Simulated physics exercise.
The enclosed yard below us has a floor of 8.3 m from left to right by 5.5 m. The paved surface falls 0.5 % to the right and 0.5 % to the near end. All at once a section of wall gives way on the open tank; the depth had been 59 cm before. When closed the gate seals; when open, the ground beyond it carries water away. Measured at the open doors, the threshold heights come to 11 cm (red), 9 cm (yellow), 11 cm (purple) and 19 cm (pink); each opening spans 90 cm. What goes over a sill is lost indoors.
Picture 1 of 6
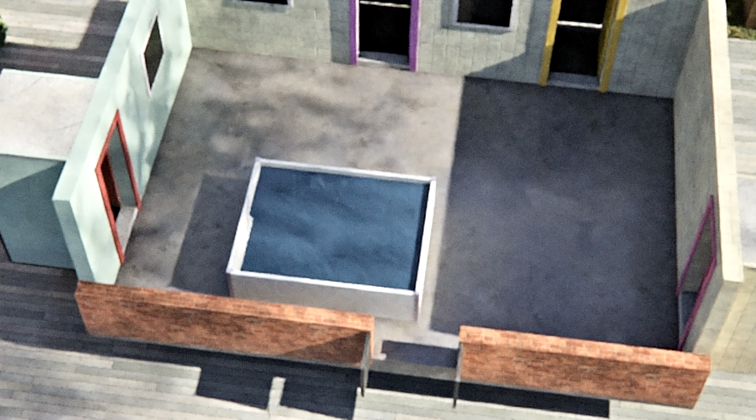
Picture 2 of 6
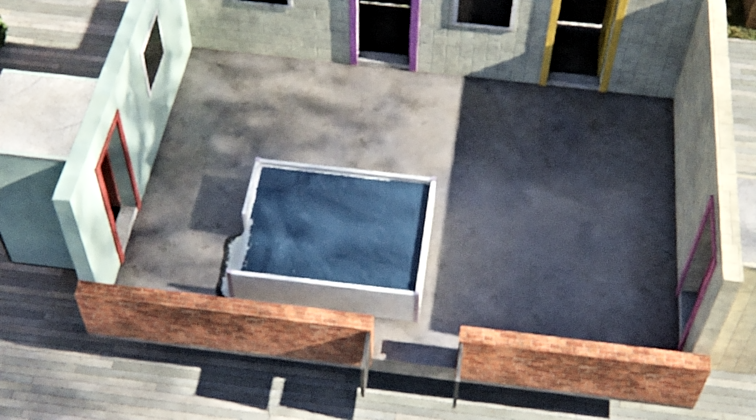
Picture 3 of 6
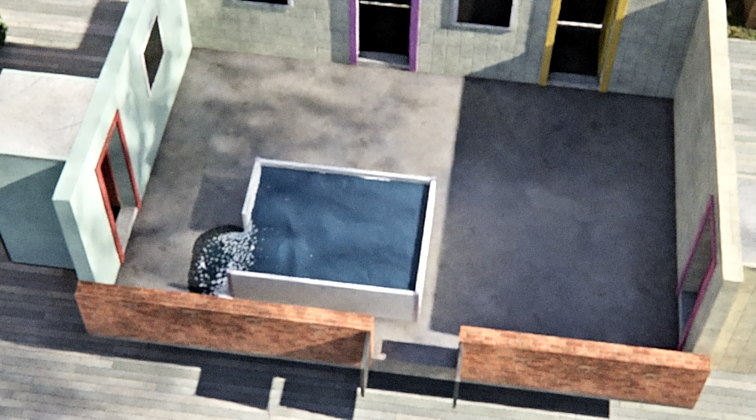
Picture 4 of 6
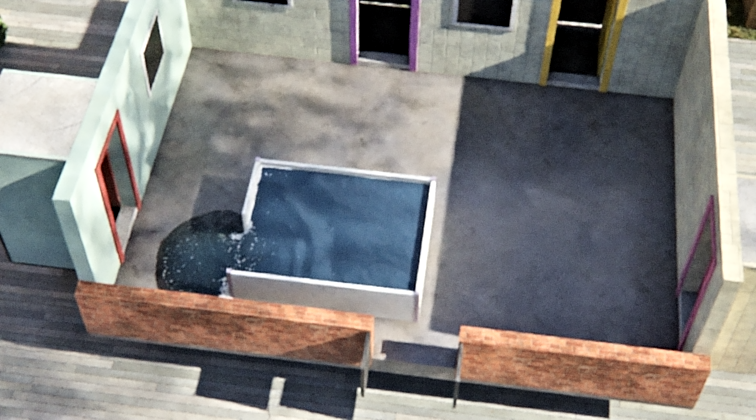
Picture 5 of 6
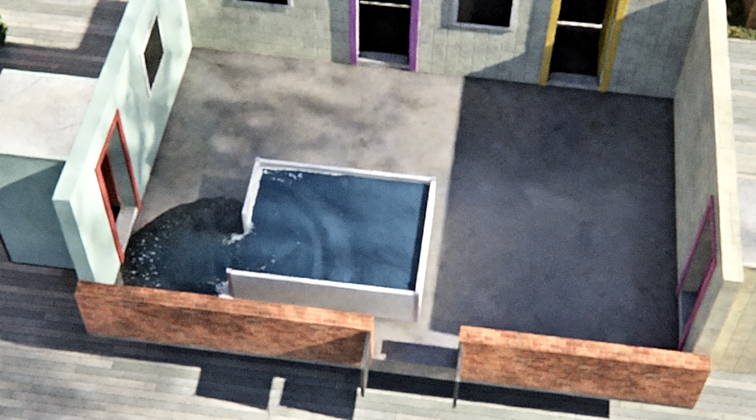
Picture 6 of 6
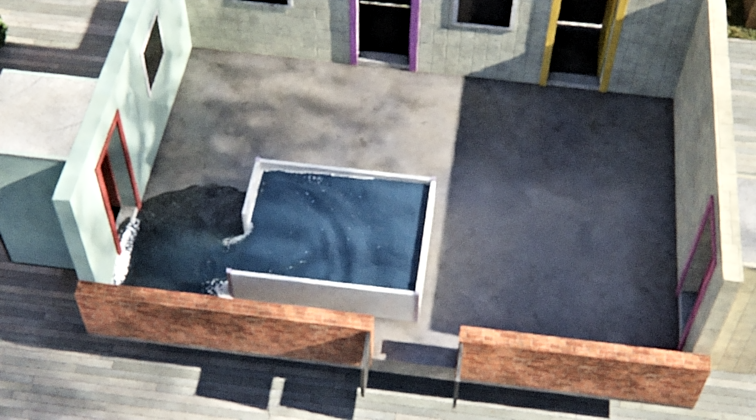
In this clip, seen from above, water bursts through a gap in the left side of a white-walled open tank in an enclosed yard, then spreads leftward in a dark, widening pool to the wall with the red-framed doorway.
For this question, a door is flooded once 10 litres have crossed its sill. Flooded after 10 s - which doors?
Result: The red door overruns the limit, the yellow door stops short of the limit, the purple door stops short of the limit, the pink door stops short of the limit.
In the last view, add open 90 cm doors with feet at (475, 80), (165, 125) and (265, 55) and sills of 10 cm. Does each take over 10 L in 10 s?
In sequence the answers are less than that, less than that and more than that.
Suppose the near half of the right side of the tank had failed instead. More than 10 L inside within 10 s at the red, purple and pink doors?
Here's how it goes: Red falls short, purple falls short, pink exceeds it.
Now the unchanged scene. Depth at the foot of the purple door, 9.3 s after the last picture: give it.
Around 6.0 cm deep.
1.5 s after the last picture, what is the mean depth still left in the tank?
The mean depth is around 39 cm.
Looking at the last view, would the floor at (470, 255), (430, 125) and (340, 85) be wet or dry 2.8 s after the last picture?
First spot bone dry, second bone dry, third bone dry.
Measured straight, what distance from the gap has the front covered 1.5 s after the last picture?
That's near 4.0 m in a straight line.
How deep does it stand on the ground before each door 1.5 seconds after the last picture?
Depth readings (cm): Red = 33; yellow = 0; purple = 0; pink = 0.
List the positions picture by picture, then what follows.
Still water, 59 cm deep, in the open tank at (335, 227), in the first frame.
The front is at (226, 297), 0.6 m from the gap at (242, 261); 0.2 m2 of floor is under water; 59 cm left at the back of the open tank, in the second frame.
The front is at (211, 235), 0.8 m from the gap at (242, 262); 0.8 m2 of floor is under water; 59 cm left at the back of the open tank, in the third frame.
The front is at (168, 243), 1.2 m from the gap at (242, 262); 1.7 m2 of floor is under water; 59 cm left at the back of the open tank, in the fourth frame.
The front is at (132, 245), 1.8 m from the gap at (242, 262); 2.9 m2 of floor is under water; 59 cm left at the back of the open tank, in the fifth frame.
Water pours out at (242, 261) and has run 2.0 m, to a hidden place; typically 5 cm deep outside, 59 cm at the open tank's back, in the sixth frame.
Then, 0.7 s after the last picture water covers 10 % of the floor and is deepest (46 cm) near (106, 310); red door 27 cm at the sill, 56 L in, yellow door not reached, purple door not reached, pink door not reached.
Then, 1.5 s after the last picture water covers 15 % of the floor and is deepest (39 cm) near (106, 310); red door 33 cm at the sill, 159 L in, yellow door not reached, purple door not reached, pink door not reached.
Then, 2.8 s after the last picture water covers 30 % of the floor and is deepest (30 cm) near (142, 315); red door 27 cm at the sill, 309 L in, yellow door not reached, purple door not reached, pink door not reached.
Then, 5.3 s after the last picture water covers 55 % of the floor and is deepest (22 cm) near (106, 310); red door 20 cm at the sill, 439 L in, yellow door 1 cm at the sill, 0 L in, purple door 7 cm at the sill, 0 L in, pink door not reached.
Then, 9.3 s after the last picture water covers 95 % of the floor and is deepest (15 cm) near (106, 310); red door 12 cm at the sill, 491 L in, yellow door 3 cm at the sill, 0 L in, purple door 6 cm at the sill, 0 L in, pink door 5 cm at the sill, 0 L in.
